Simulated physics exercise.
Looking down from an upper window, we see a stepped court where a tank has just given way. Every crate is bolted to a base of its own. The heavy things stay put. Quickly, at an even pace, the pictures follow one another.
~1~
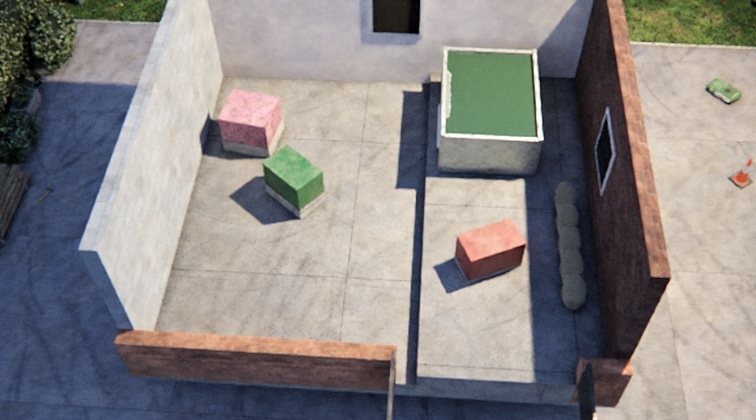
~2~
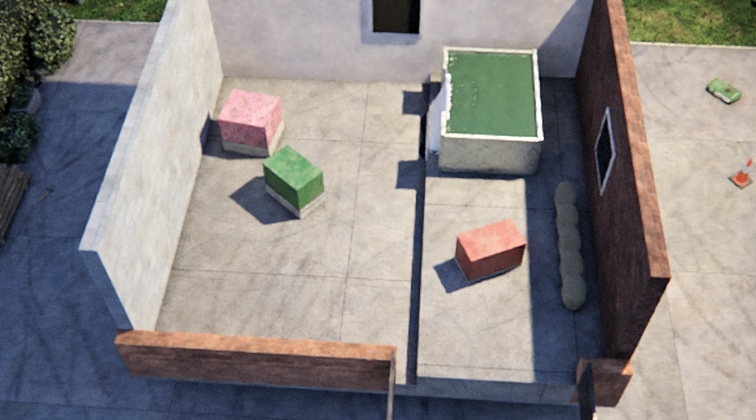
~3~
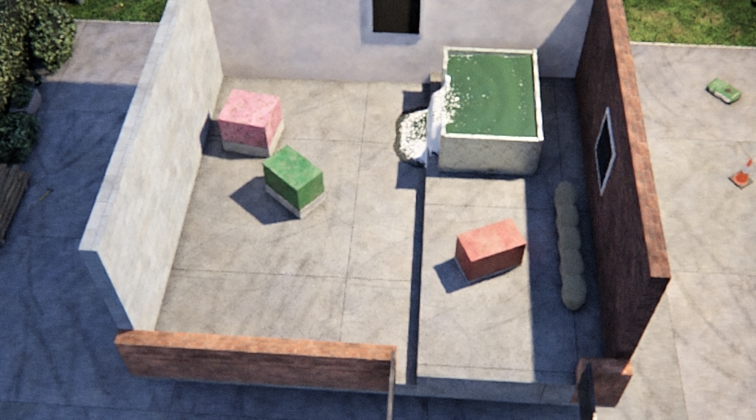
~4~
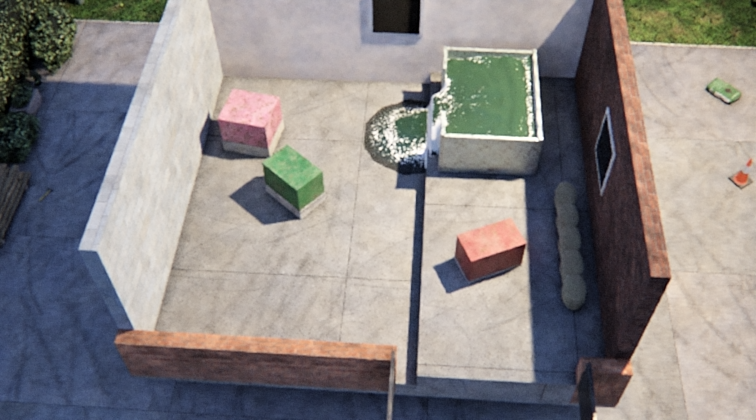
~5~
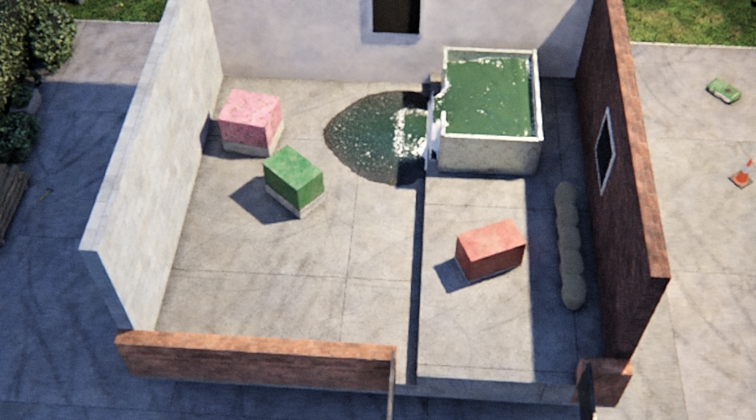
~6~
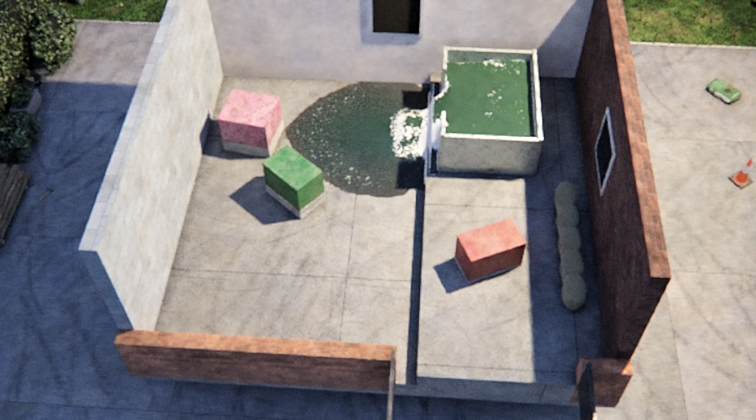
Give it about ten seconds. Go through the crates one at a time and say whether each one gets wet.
My prediction: The pink crate gets touched by the water; the red crate never gets touched by the water; the green crate gets touched by the water.
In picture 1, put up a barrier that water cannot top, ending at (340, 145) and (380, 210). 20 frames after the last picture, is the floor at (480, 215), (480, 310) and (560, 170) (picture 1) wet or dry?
The first point comes out unwetted, the next unwetted, the last unwetted.
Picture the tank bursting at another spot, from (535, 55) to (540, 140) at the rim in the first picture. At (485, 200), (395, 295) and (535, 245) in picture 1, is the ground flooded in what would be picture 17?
Obs. 1: Sodden; obs. 2: Moisture-free; obs. 3: Sodden.
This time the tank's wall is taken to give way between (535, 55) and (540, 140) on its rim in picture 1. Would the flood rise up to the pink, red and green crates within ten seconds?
Going through them, the pink is never reached, the red gets reached and the green is never reached.
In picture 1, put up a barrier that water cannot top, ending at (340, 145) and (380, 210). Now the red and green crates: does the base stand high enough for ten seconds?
Red: Not reached; green: Not reached.
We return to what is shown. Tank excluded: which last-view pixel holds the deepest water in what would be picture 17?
I'd point to about (222, 85).
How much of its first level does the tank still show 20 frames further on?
30 per cent or thereabouts.
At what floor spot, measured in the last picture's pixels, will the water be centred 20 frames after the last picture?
That comes out near (335, 155).
A moment on, water covers 30 % of the floor; the pink crate water round its plinth, the red crate not reached, the green crate water round its plinth.
Next, water covers 40 % of the floor; the pink crate water round its plinth, the red crate not reached, the green crate water round its plinth.
Then, water covers 50 % of the floor; the pink crate water round its plinth, the red crate not reached, the green crate water round its plinth.
Later, water covers 65 % of the floor; the pink crate water round its plinth, the red crate not reached, the green crate water round its plinth.
In the end, water covers 65 % of the floor; the pink crate was topped, the red crate stayed above the water, the green crate was topped.
